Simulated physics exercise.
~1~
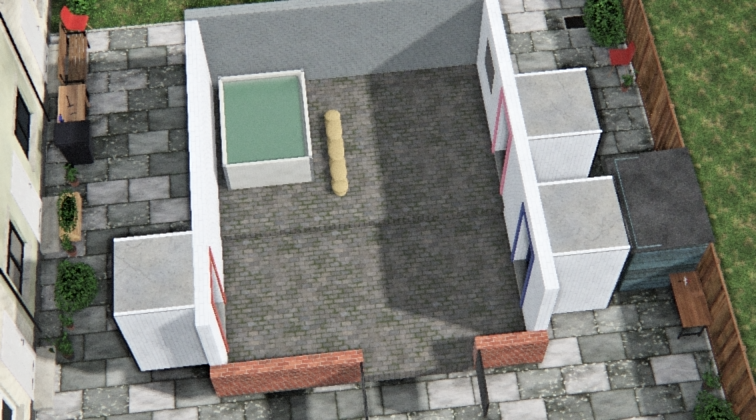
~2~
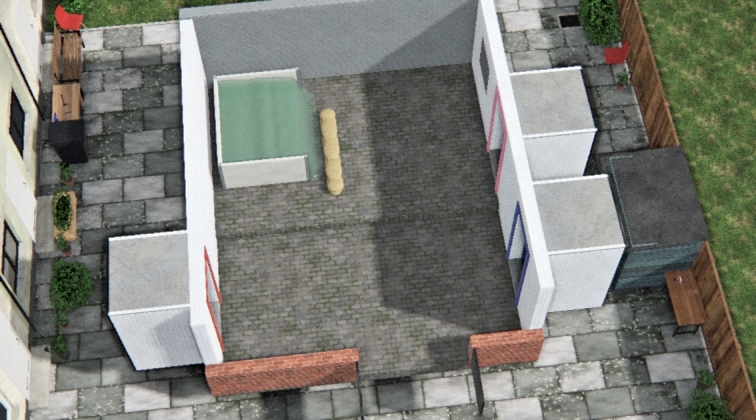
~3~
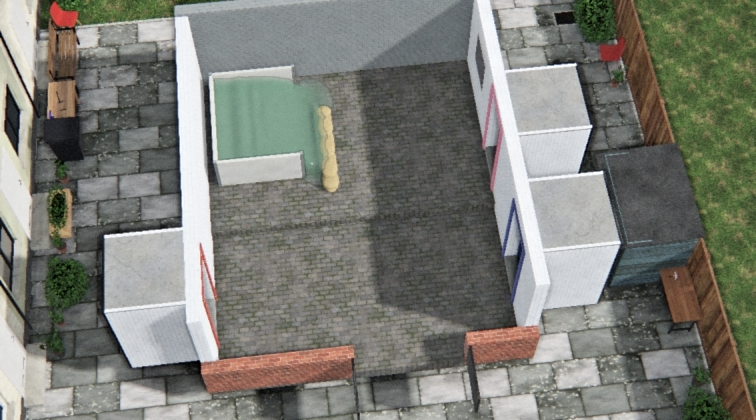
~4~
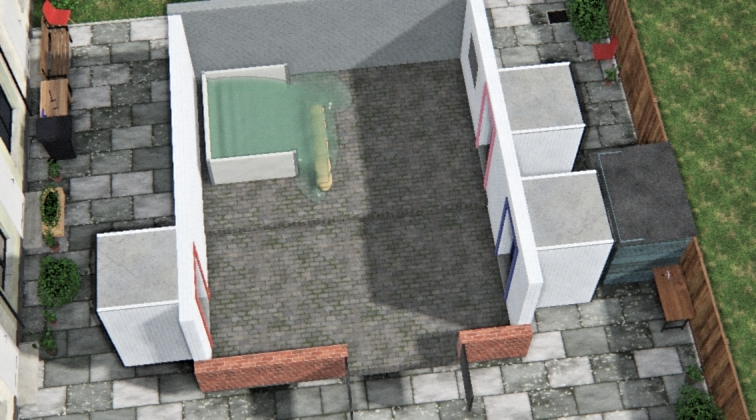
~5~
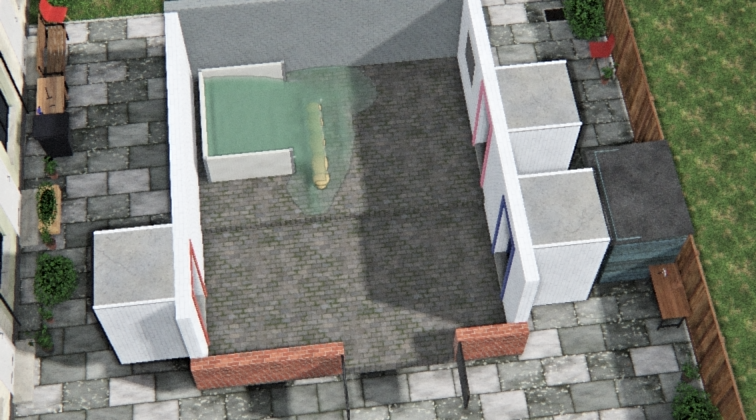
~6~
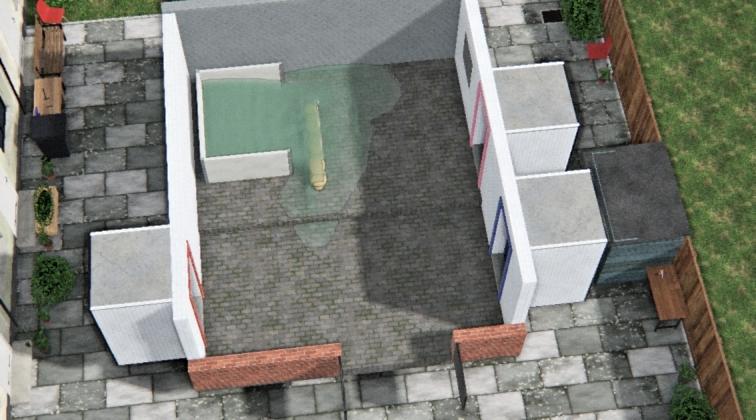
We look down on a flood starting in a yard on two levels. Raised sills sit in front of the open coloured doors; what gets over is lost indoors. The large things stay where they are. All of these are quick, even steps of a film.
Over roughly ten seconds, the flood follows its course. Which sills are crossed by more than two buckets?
Pink door: Surpasses it, red door: Never surpasses it, blue door: Never surpasses it.
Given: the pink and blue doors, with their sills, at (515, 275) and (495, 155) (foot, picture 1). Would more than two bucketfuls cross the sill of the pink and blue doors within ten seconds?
Well, the pink comes up short, and the blue tops the limit too.
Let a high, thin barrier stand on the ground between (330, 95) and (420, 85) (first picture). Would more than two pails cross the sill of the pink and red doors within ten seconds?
First the pink door, which gives way; then the red door, which resists.
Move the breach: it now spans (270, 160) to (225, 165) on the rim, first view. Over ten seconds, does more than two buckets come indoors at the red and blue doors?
Door by door, the red door exceeds it and the blue door exceeds it.
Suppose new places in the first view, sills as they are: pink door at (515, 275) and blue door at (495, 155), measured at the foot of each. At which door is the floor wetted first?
Result: The blue door.
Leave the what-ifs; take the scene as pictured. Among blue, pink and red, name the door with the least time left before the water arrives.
That's the door marked pink.
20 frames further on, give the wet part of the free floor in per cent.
Around 70 percent.
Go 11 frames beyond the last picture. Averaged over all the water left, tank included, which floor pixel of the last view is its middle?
My pick is pixel (329, 135).
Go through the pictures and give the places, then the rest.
The open tank at (265, 119) is whole and still, in the first frame.
The front is at (301, 90), out from the gap at (302, 129), in the second frame.
The front is at (321, 183), out from the gap at (297, 127), in the third frame.
The front is at (319, 199), out from the gap at (291, 126), in the fourth frame.
The front is at (321, 215), out from the gap at (287, 124), in the fifth frame.
Water pours out at (285, 125) and has run to (324, 241), in the sixth frame.
A moment on, water covers 45 % of the floor; the pink door not reached, the red door not reached, the blue door not reached.
Next, water covers 70 % of the floor; the pink door under two buckets in, the red door not reached, the blue door not reached.
Then, water covers 70 % of the floor; the pink door over two buckets in, the red door wet at the sill, nothing in, the blue door wet at the sill, nothing in.
Later, water covers 90 % of the floor; the pink door over two buckets in, the red door wet at the sill, nothing in, the blue door wet at the sill, nothing in.
In the end, water covers 90 % of the floor; the pink door over two buckets in, the red door wet at the sill, nothing in, the blue door under two buckets in.
